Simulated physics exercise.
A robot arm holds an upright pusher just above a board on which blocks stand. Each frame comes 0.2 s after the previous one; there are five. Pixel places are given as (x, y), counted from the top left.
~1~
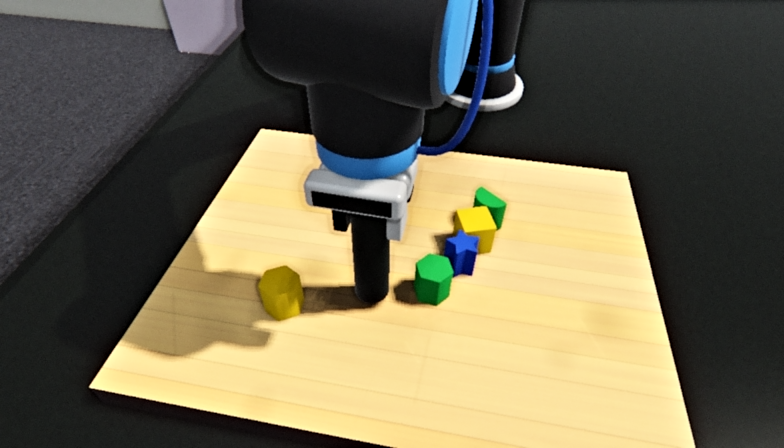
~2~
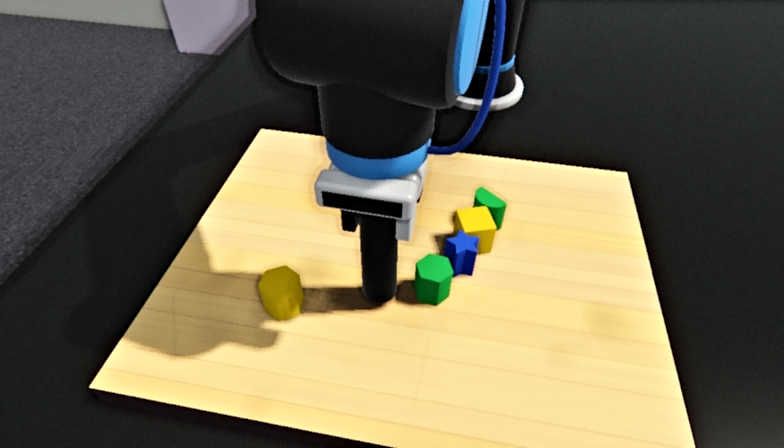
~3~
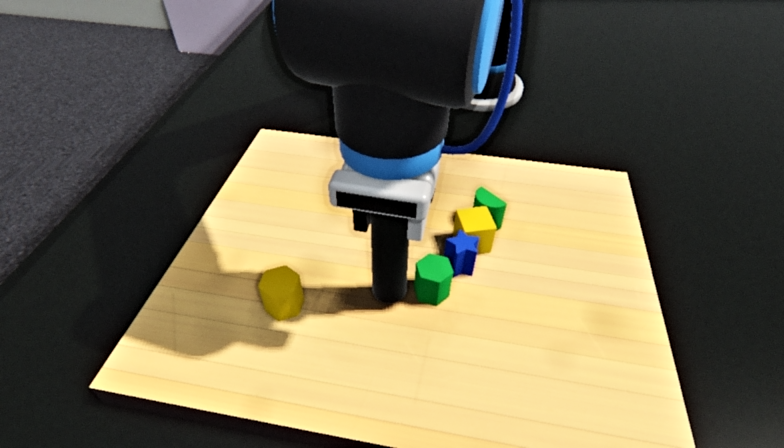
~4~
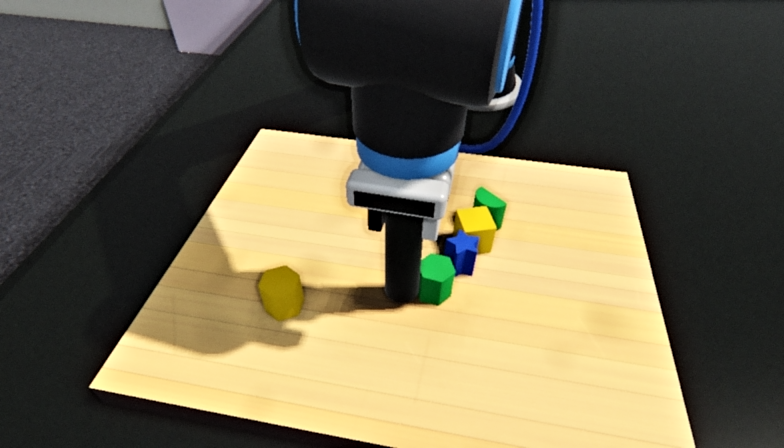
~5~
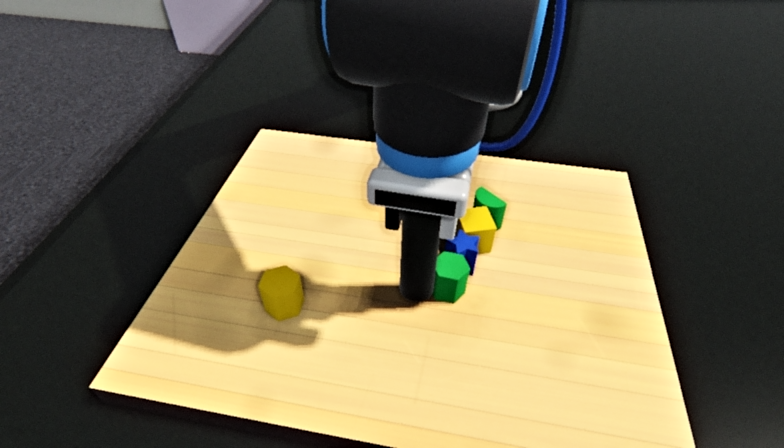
Robot arm sliding an upright black pusher rightward across a wooden board, then nudging a green hexagonal block to the right.
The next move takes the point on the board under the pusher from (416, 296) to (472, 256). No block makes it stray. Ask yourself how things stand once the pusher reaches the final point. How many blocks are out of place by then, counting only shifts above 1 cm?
Answer: 3+.
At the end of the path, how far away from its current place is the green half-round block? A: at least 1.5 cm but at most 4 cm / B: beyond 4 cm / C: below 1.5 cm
It's A.
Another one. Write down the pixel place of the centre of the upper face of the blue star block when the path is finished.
I expect it at (505, 236).
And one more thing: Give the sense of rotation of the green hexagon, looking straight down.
Looking down: Clockwise.
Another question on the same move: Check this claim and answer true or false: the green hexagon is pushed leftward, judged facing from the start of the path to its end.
False - the claim does not hold.
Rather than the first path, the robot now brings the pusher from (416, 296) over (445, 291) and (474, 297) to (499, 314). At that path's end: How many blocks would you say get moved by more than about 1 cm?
The way I see it, the answer is two.
On the path given first. Halfway along, pusher (446, 268); green hexagon (479, 265), turned 45° clockwise; blue star block (479, 242), turned 60° anticlockwise.
At the end, pusher (473, 250); green hexagon (482, 266), turned 55° clockwise; blue star block (505, 236), turned 30° anticlockwise; yellow square block (490, 208); green half-round block (494, 188), turned 35° anticlockwise.
